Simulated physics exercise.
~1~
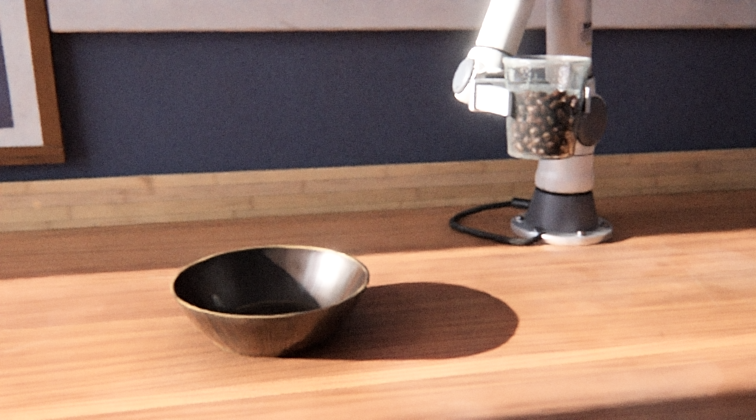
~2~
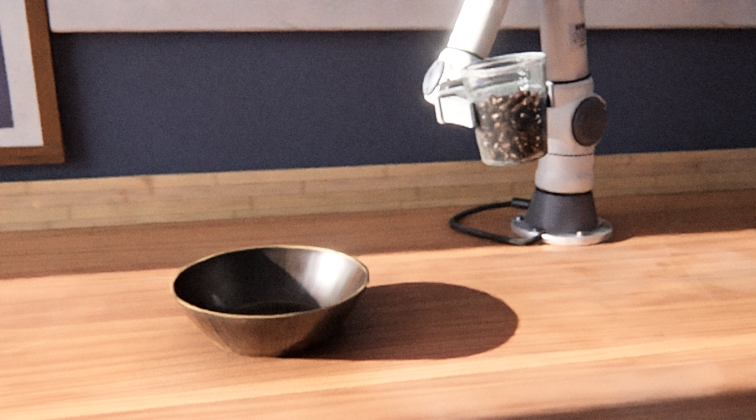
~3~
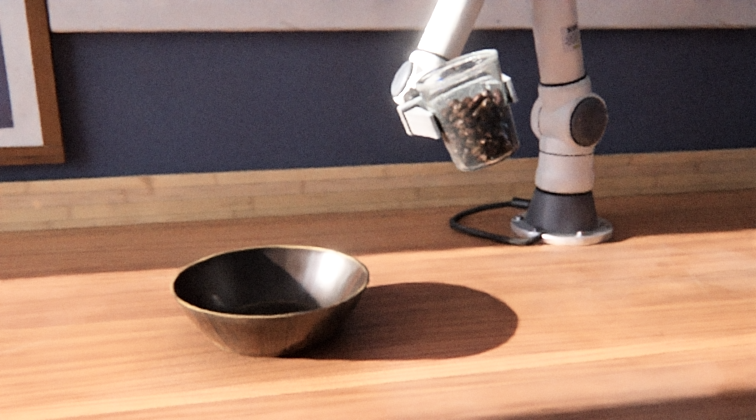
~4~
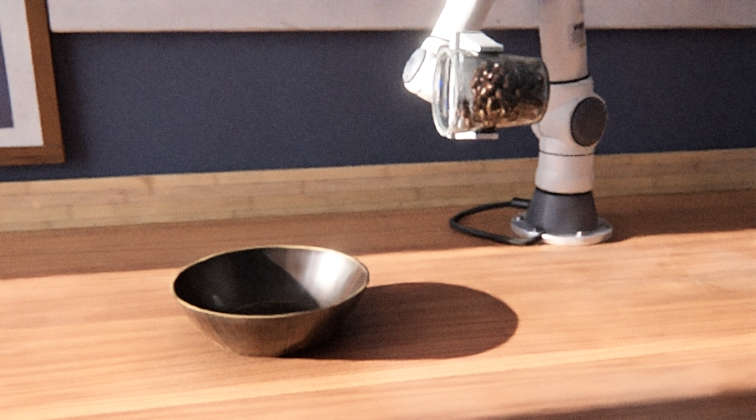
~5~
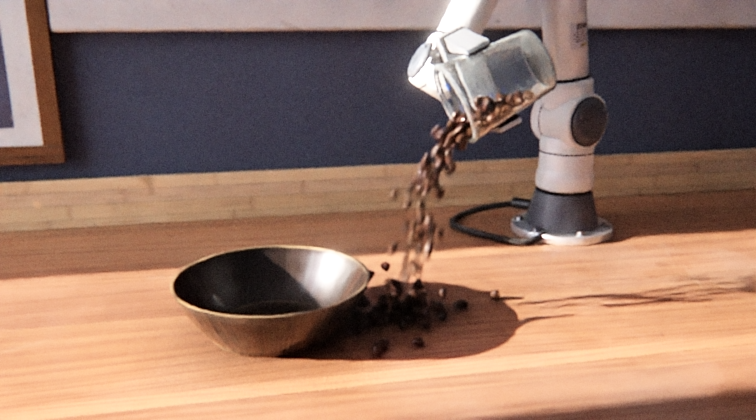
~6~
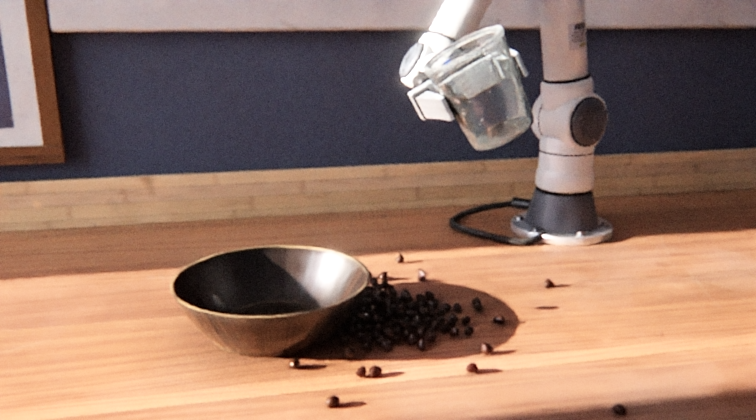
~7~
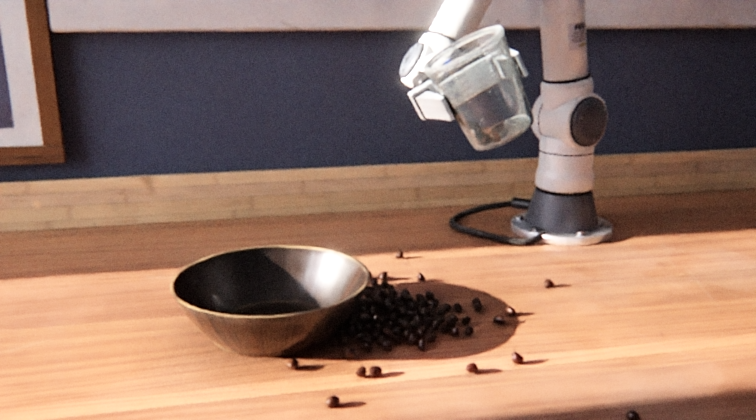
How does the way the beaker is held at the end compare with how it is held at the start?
At the start the robot arm holds the beaker upright, while at the end the beaker is leaning in its grip.
